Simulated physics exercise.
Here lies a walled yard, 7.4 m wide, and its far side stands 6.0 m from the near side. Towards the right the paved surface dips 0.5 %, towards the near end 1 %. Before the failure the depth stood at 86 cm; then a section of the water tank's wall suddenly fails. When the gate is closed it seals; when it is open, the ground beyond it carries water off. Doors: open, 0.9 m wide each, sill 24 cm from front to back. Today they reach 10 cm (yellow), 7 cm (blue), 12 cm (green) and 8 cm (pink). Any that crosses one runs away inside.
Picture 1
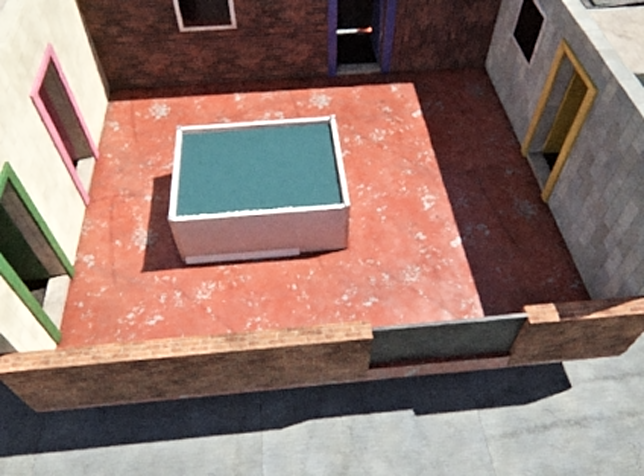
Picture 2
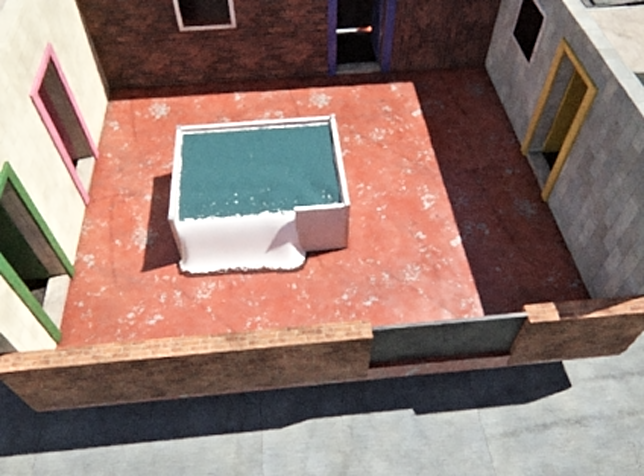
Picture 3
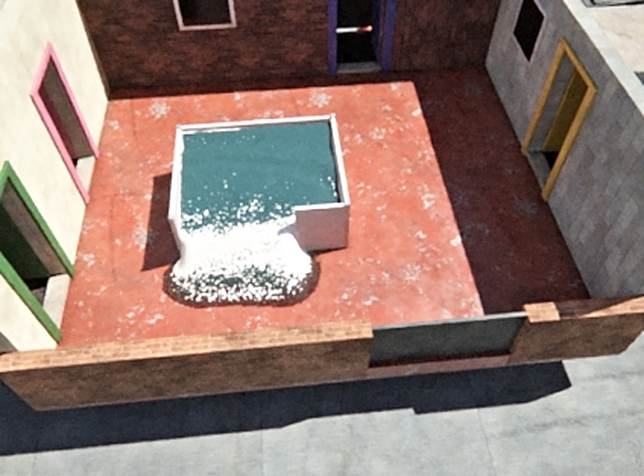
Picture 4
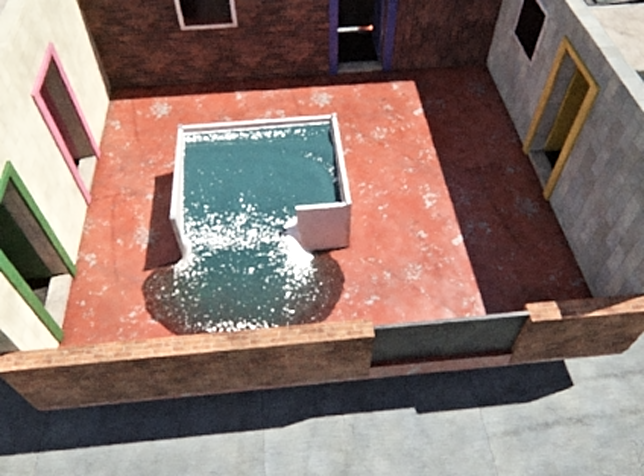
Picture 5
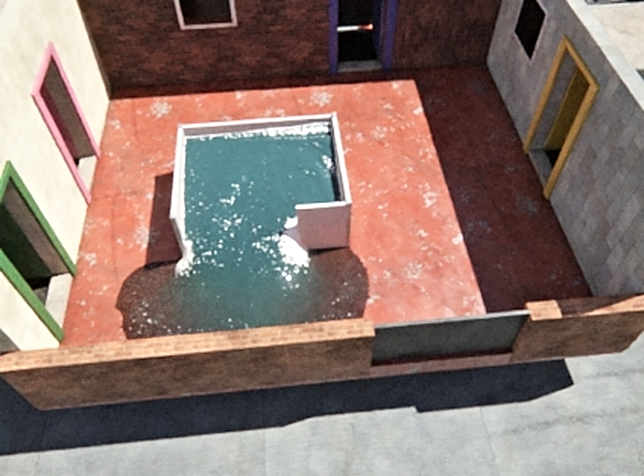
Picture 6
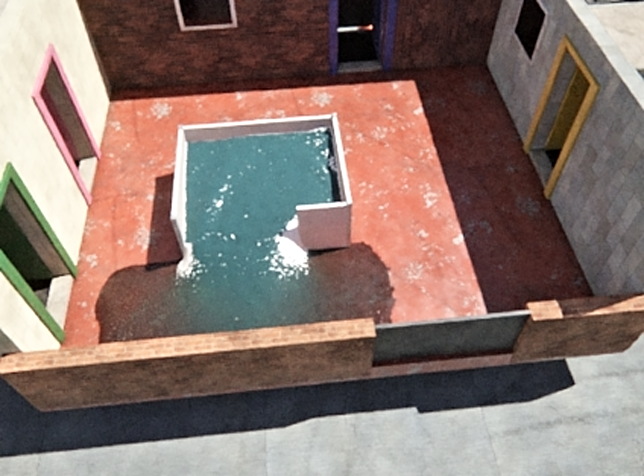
The video shows a white-walled tank of still green water in a red-floored walled yard; water then pours through a gap in its near side, foaming white and spreading in a dark pool across the floor behind the brick wall.
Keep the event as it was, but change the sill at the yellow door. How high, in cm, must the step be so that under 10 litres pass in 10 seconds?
Roughly 9 cm.
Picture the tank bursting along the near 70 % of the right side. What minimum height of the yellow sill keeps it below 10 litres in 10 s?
Required height: Approx. 33 cm.
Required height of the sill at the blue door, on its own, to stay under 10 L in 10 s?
For blue: Close to 10.5 cm.
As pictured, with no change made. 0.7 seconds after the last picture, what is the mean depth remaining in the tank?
About 45 cm.
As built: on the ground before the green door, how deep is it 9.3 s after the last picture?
Some 6.0 centimetres.
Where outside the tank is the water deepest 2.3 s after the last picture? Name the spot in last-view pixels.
At about pixel (68, 380).
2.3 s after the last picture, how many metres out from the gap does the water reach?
Roughly 5.2 metres.
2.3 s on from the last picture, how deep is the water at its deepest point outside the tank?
Max depth: About 38 cm.
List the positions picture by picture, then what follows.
Still water, 86 cm deep, in the water tank at (259, 168); the yellow door at (554, 129) is dry, in the first picture.
Water pours out at (240, 239) and has run 0.3 m, to (282, 269); about 10 cm deep outside, 86 cm at the back, in the second picture.
The front is at (267, 301), 0.9 m from the gap at (240, 241); 1.6 m2 of floor is wet, 84 cm left at the back, in the third picture.
Water pours out at (242, 242) and has run 1.5 m, to a hidden place; about 12 cm deep outside, 76 cm at the back, in the fourth picture.
Water pours out at (242, 242) and has run 1.8 m, to a hidden place; about 10 cm deep outside, 74 cm at the back, in the fifth picture.
Water pours out at (243, 243) and has run 2.0 m, to a hidden place; about 9 cm deep outside, 72 cm at the back; the yellow door at (556, 126), 5.0 m from the gap, is still 3.5 m from the nearest water, in the sixth picture.
Then, 0.7 s after the last picture water covers 20 % of the floor, deepest (63 cm) near (54, 381); it has not reached the yellow door.
Then, 2.3 s after the last picture water covers 55 % of the floor, deepest (38 cm) near (68, 380); 8 cm at the yellow door, 0 litres in over its 10 cm sill.
Then, 9.3 s after the last picture water covers 100 % of the floor, deepest (16 cm) near (479, 340); 12 cm at the yellow door, 7 litres in over its 10 cm sill.
At the yellow door as built, the water peaked near 13 cm, 2.9 s after the last picture.
Run again over the same 10 s with other heights there, 21 litres in over 7.5 cm, 7 litres over 10 cm. The limit of 10 litres is kept from about 9 cm up.
